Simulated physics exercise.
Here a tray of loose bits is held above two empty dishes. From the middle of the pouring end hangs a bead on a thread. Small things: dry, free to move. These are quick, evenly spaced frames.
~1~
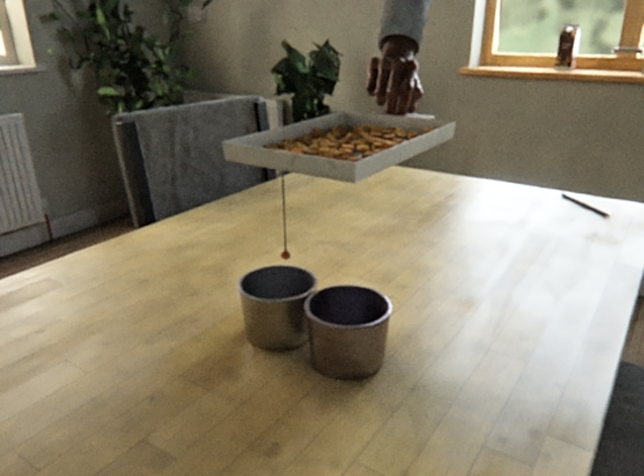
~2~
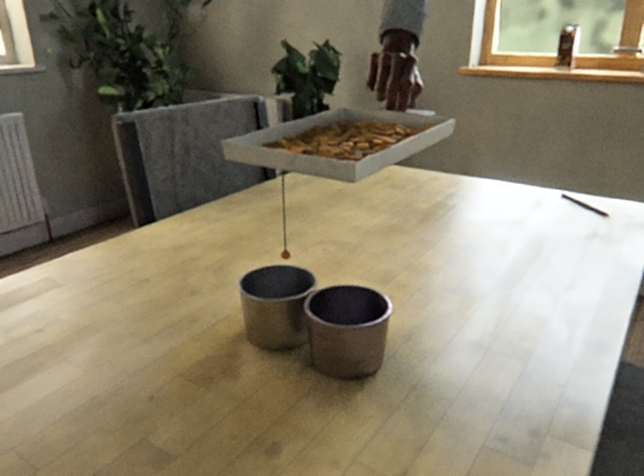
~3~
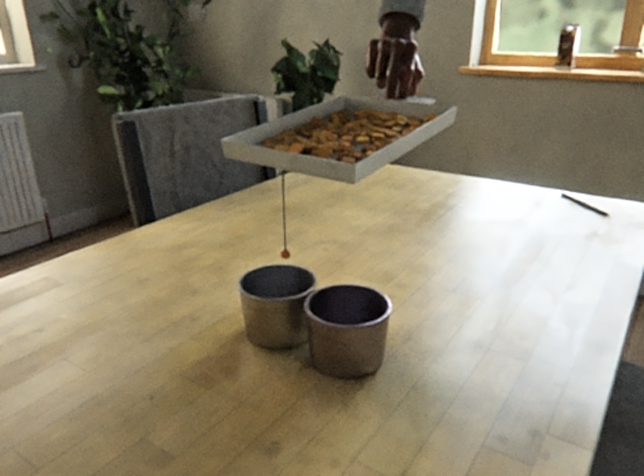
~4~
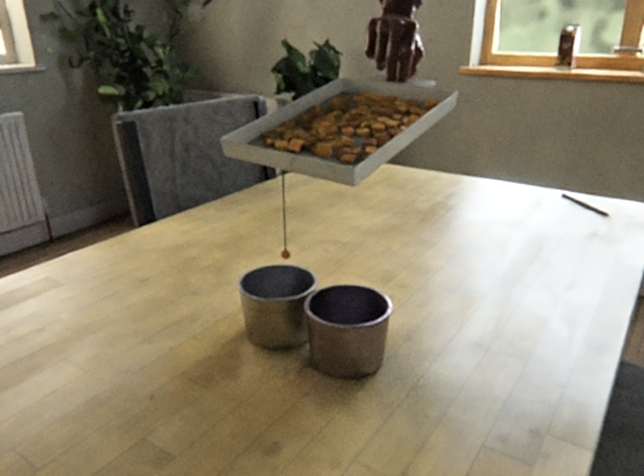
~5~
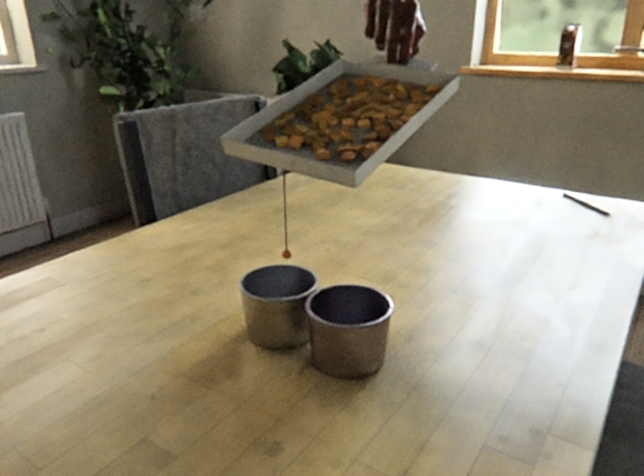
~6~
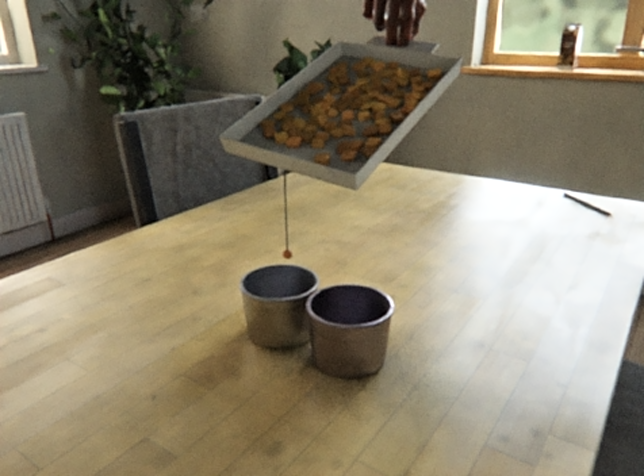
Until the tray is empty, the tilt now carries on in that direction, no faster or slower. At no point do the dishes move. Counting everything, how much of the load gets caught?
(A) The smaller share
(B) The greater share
Option B: The greater share.
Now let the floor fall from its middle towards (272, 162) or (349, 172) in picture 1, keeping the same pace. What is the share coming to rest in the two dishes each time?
It comes to about 10 per cent the first time and about 70 per cent the second.
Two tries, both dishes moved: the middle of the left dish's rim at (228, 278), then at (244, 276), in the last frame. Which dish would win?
Result, try one: The right of the two; try two: The right of the two.
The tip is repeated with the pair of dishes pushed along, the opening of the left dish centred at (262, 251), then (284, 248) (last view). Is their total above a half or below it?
At place one a lesser share; at place two a lesser share.
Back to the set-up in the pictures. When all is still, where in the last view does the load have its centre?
Around (294, 334), give or take.
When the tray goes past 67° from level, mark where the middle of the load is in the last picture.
The load's middle is around (318, 131).
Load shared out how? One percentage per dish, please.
30 per cent goes to the left dish and 40 per cent to the right dish.
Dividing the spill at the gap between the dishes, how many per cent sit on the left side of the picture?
Some 80 per cent.
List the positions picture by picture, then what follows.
In the first picture, corners of the pouring end at (224, 142) and (355, 162), level; middle of the load at (355, 144), cereal squares; left dish at (254, 318); right dish at (325, 345); bead on its thread at (286, 255).
In the second picture, corners of the pouring end at (224, 141) and (354, 162), level; middle of the load at (355, 141).
In the third picture, corners of the pouring end at (223, 139) and (354, 164), tipped barely, lowest at the right corner; middle of the load at (355, 134).
In the fourth picture, corners of the pouring end at (222, 138) and (354, 167), tipped a little, lowest at the right corner; middle of the load at (355, 124).
In the fifth picture, corners of the pouring end at (222, 137) and (354, 170), tipped clearly, lowest at the right corner; middle of the load at (356, 114).
In the sixth picture, corners of the pouring end at (222, 136) and (355, 174), tipped clearly, lowest at the right corner; middle of the load at (355, 105); left dish at (256, 317); right dish at (327, 345).
Soon, tray tipped steeply; all on the tray.
A while on, tray tipped past a quarter turn; most on the tray; a small part in the right dish; a stray few in the left dish; a small part outside both; a small part in the air.
Towards the end, tray tipped past a quarter turn; about a third in the right dish; about a third in the left dish; about a quarter outside both; a stray few in the air.
Finally, tray tipped past a quarter turn; about a third in the right dish; about a third in the left dish; about a quarter outside both; a stray few in the air.
